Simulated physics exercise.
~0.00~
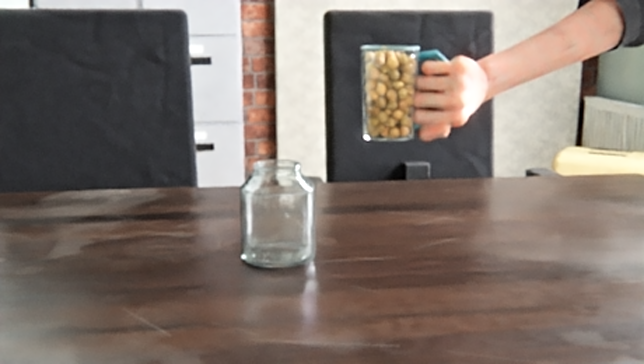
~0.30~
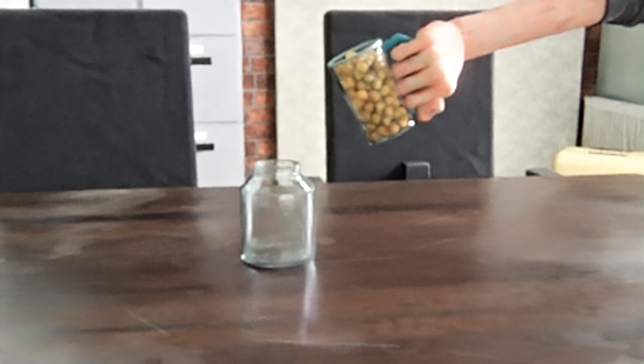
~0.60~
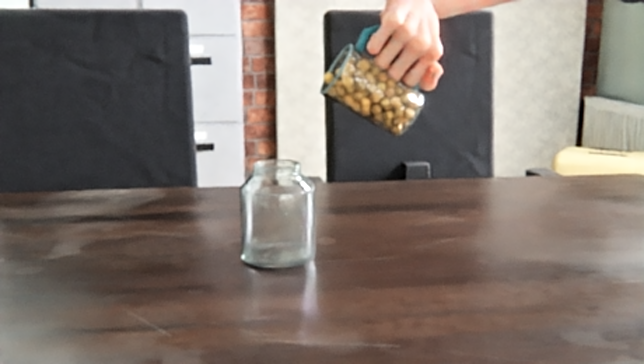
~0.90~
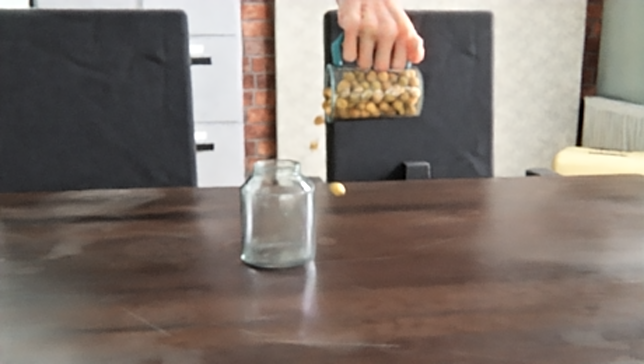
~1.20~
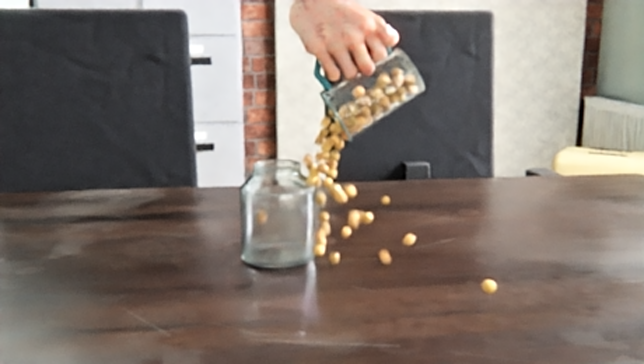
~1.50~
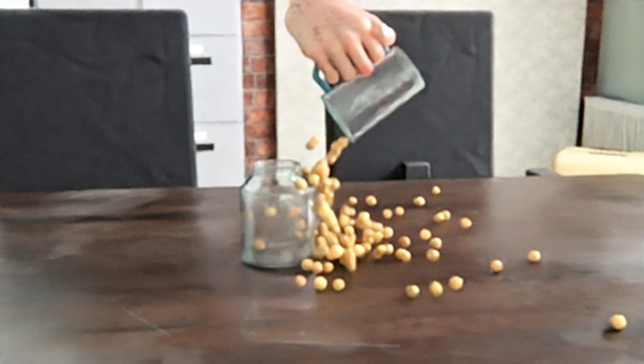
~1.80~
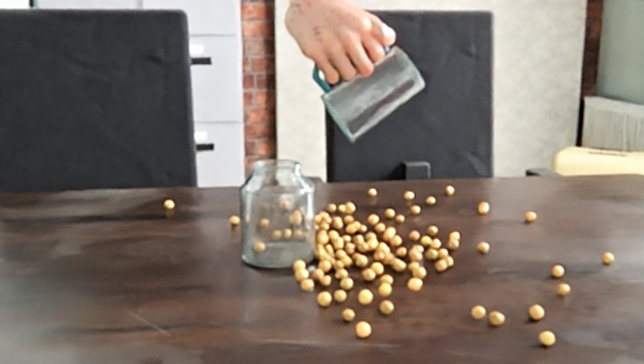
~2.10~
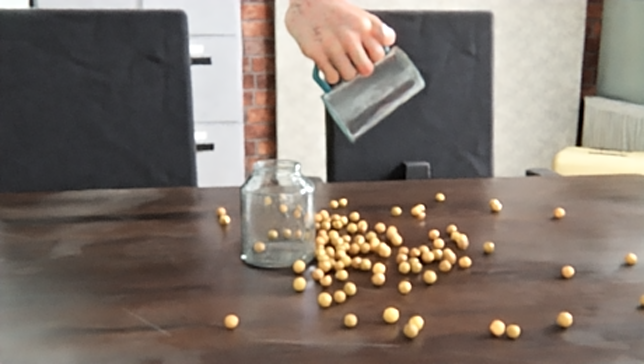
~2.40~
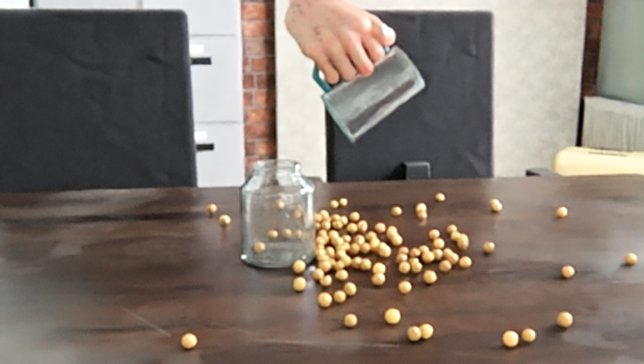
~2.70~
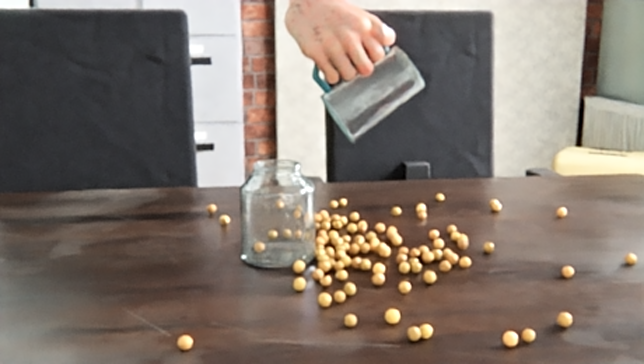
A hand holding a clear glass cup with a teal handle, full of round tan beads, moves left above a dark wooden table, seen from the front by a still camera. An empty glass jar stands near the middle, with two black chairs and a strip of brick wall behind. The cup tips left until its mouth points downward, and the beads tumble out beside the jar's right side. They strike the tabletop, bounce and roll outward. Finally the cup hangs empty in the hand, the jar looks empty, and the beads lie heaped and scattered across the table.
